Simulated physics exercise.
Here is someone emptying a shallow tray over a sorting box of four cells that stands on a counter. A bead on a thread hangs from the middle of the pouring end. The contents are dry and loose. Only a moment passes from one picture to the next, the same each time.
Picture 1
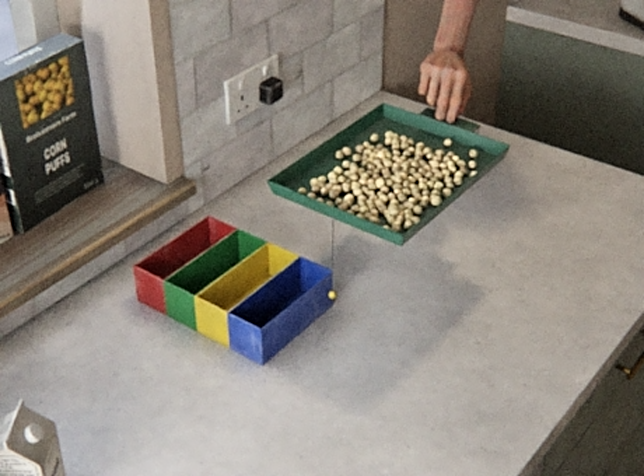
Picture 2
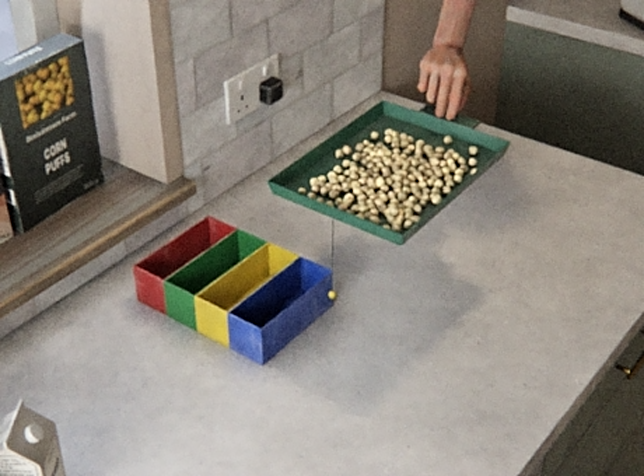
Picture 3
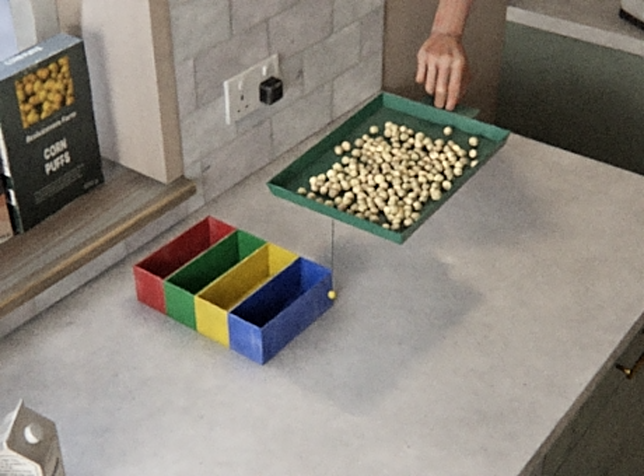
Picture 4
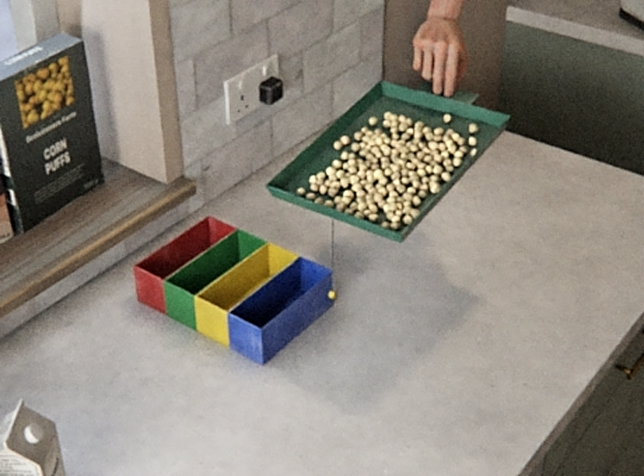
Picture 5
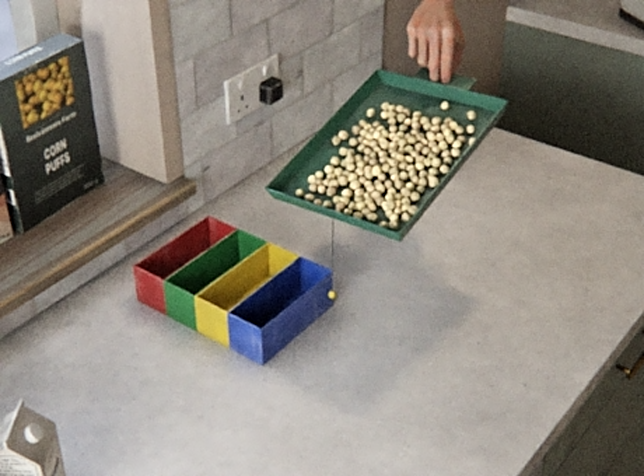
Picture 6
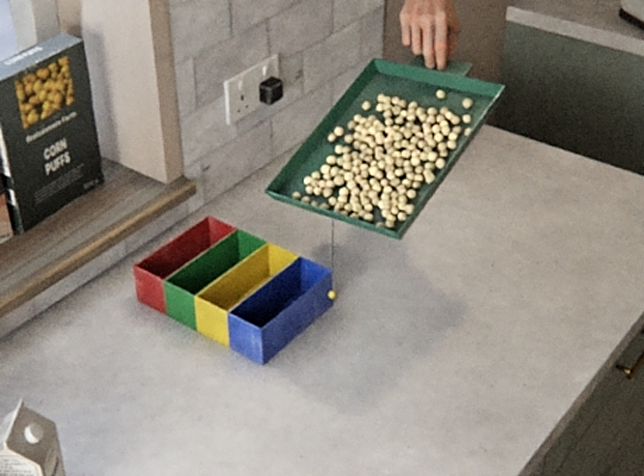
Above a kitchen counter, a hand raises the back of a green tray of nuts.
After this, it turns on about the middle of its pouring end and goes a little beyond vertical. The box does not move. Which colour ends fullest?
Fullest: The blue cell.
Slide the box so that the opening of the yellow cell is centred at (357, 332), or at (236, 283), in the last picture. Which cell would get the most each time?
The first try: The red cell. The second: The cell in blue.
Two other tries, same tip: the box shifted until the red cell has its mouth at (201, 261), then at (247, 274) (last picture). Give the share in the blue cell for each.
First some 20, then 10 per cent.
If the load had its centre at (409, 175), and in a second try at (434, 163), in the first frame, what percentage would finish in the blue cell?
First some 30, then 40 per cent.
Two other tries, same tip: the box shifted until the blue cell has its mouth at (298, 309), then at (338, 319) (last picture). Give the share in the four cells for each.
In turn 80 and 90 in a hundred.
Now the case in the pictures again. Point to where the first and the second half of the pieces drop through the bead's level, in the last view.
Early half (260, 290), late half (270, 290).
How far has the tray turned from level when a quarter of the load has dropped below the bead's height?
At some 95 degrees.
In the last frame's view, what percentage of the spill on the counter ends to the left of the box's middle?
Close to 20 per cent.
Soon, tray tipped steeply; nearly all on the tray; a stray few falling or outside the box.
A while on, tray tipped past a quarter turn; about a quarter on the tray; about a quarter in the blue cell; a small part in the yellow cell; a stray few in the green cell; about a third falling or outside the box.
Towards the end, tray tipped past a quarter turn; about a third in the blue cell; about a quarter in the yellow cell; a stray few in the green cell; about a third falling or outside the box.
Finally, tray tipped past a quarter turn; about a third in the blue cell; about a quarter in the yellow cell; a stray few in the green cell; none in the red cell; about a third outside the box.
